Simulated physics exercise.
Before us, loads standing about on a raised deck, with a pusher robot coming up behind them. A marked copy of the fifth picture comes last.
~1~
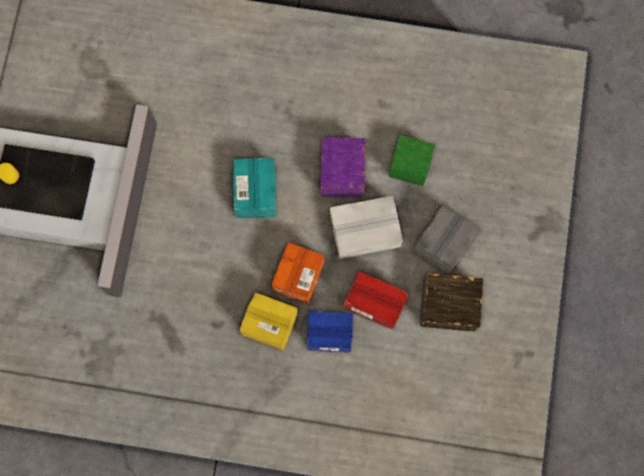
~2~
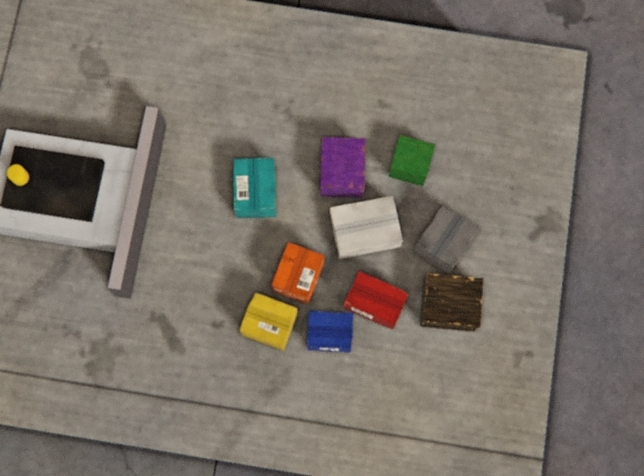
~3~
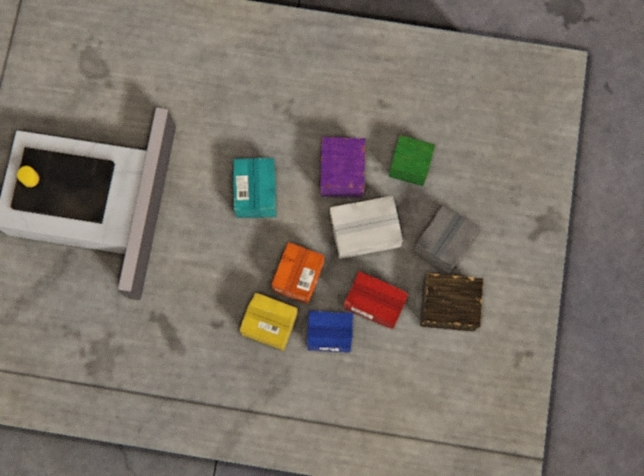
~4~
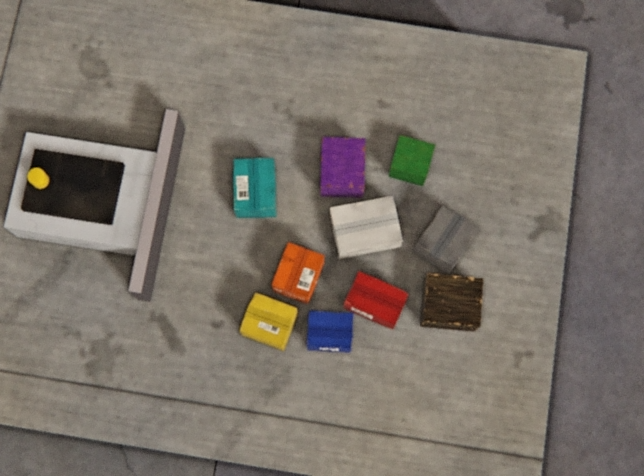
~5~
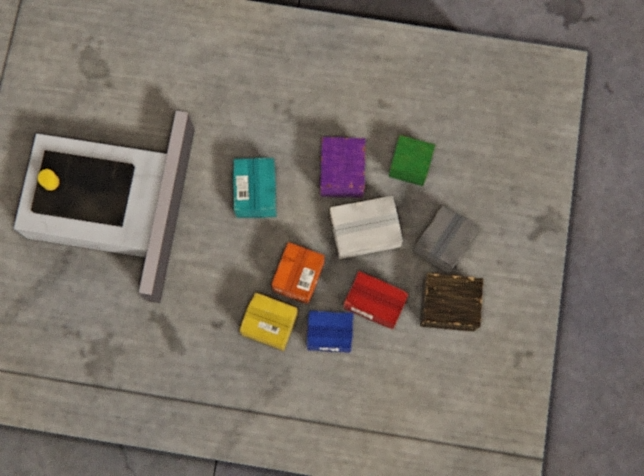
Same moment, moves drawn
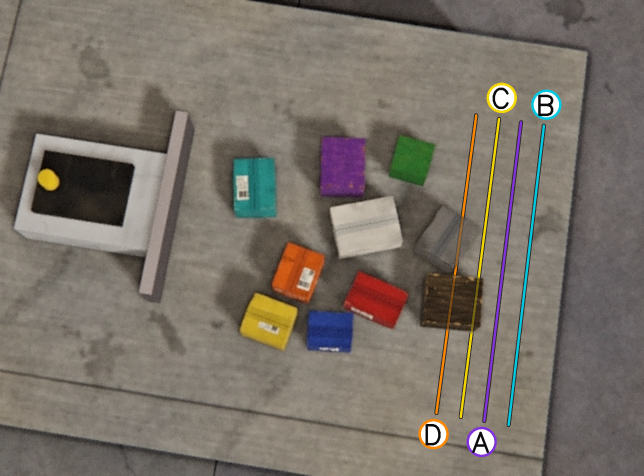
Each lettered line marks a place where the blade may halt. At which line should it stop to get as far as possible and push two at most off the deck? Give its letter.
It should halt at C.
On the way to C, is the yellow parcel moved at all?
By then, yes.
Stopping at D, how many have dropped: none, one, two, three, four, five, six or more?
Two.
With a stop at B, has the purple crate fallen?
No.
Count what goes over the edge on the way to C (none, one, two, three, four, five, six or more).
Two.
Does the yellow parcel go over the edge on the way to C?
No.
On the copy, A at (503, 267); B at (527, 270); C at (481, 263); D at (457, 259).
On C. First, robot (204, 207); blue box (337, 335); yellow parcel (292, 326).
Then, robot (320, 225); grey box (527, 257); black crate (512, 312).
Finally, robot (408, 239); black crate over the edge; grey box over the edge; two fallen.
By contrast, A drops four; B drops four; D is within the limit but short.
